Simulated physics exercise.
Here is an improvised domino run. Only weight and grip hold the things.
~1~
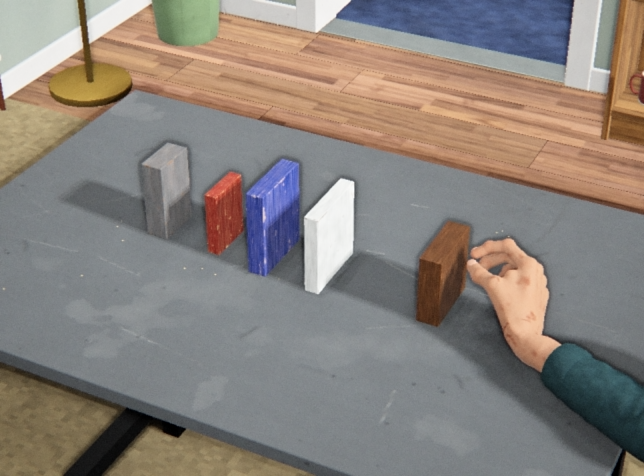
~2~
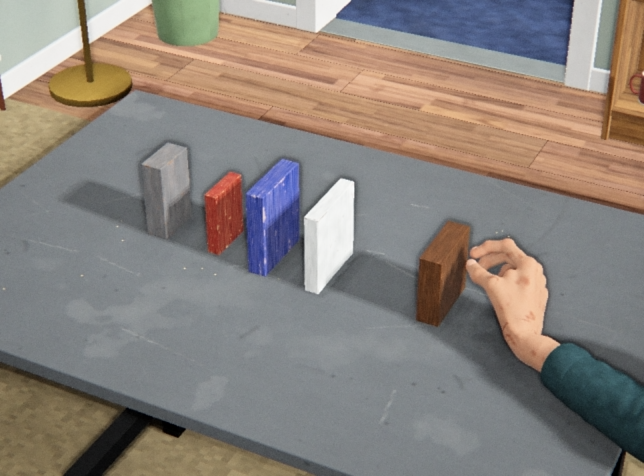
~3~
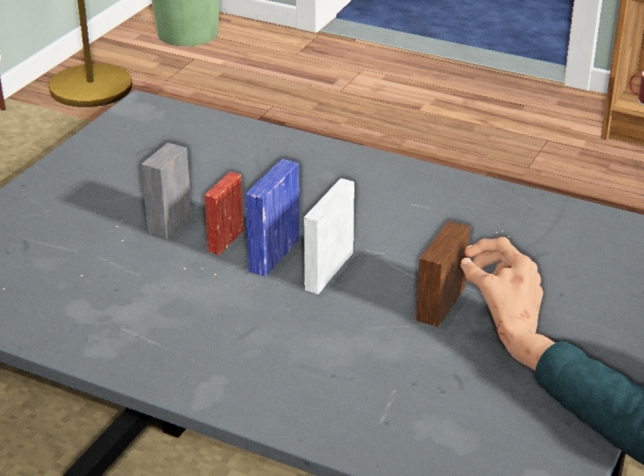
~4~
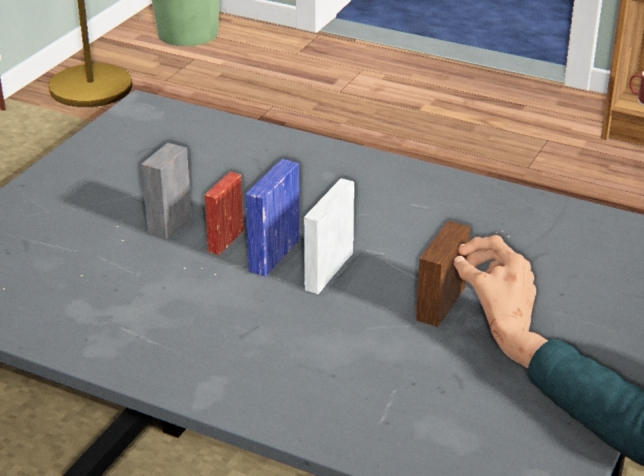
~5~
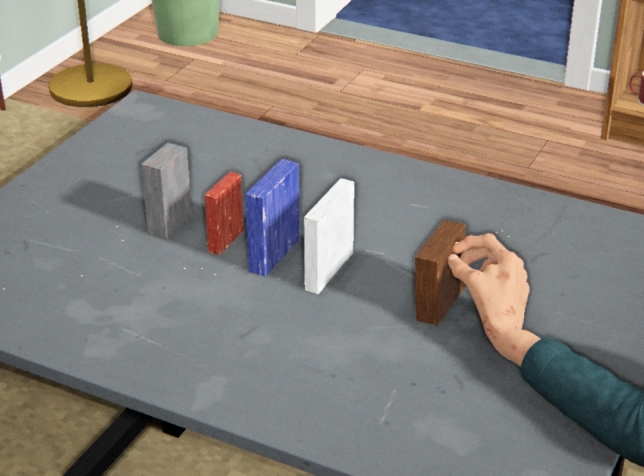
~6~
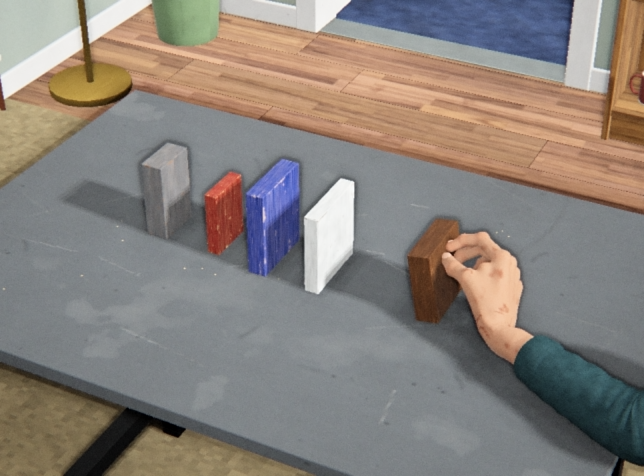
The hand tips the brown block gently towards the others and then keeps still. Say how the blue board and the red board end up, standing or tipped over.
The blue board is still upright, the red board is still upright.
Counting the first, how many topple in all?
In all, 1.
Then, 0.40 s on from there, brown block 90° over.
Then, 1.40 s on from there, blue board resting near (274, 218); red board resting near (225, 213).
In the end, all 3 unmoved. At the end, from the last picture's camera, blue board near (274, 218), red board near (225, 213).
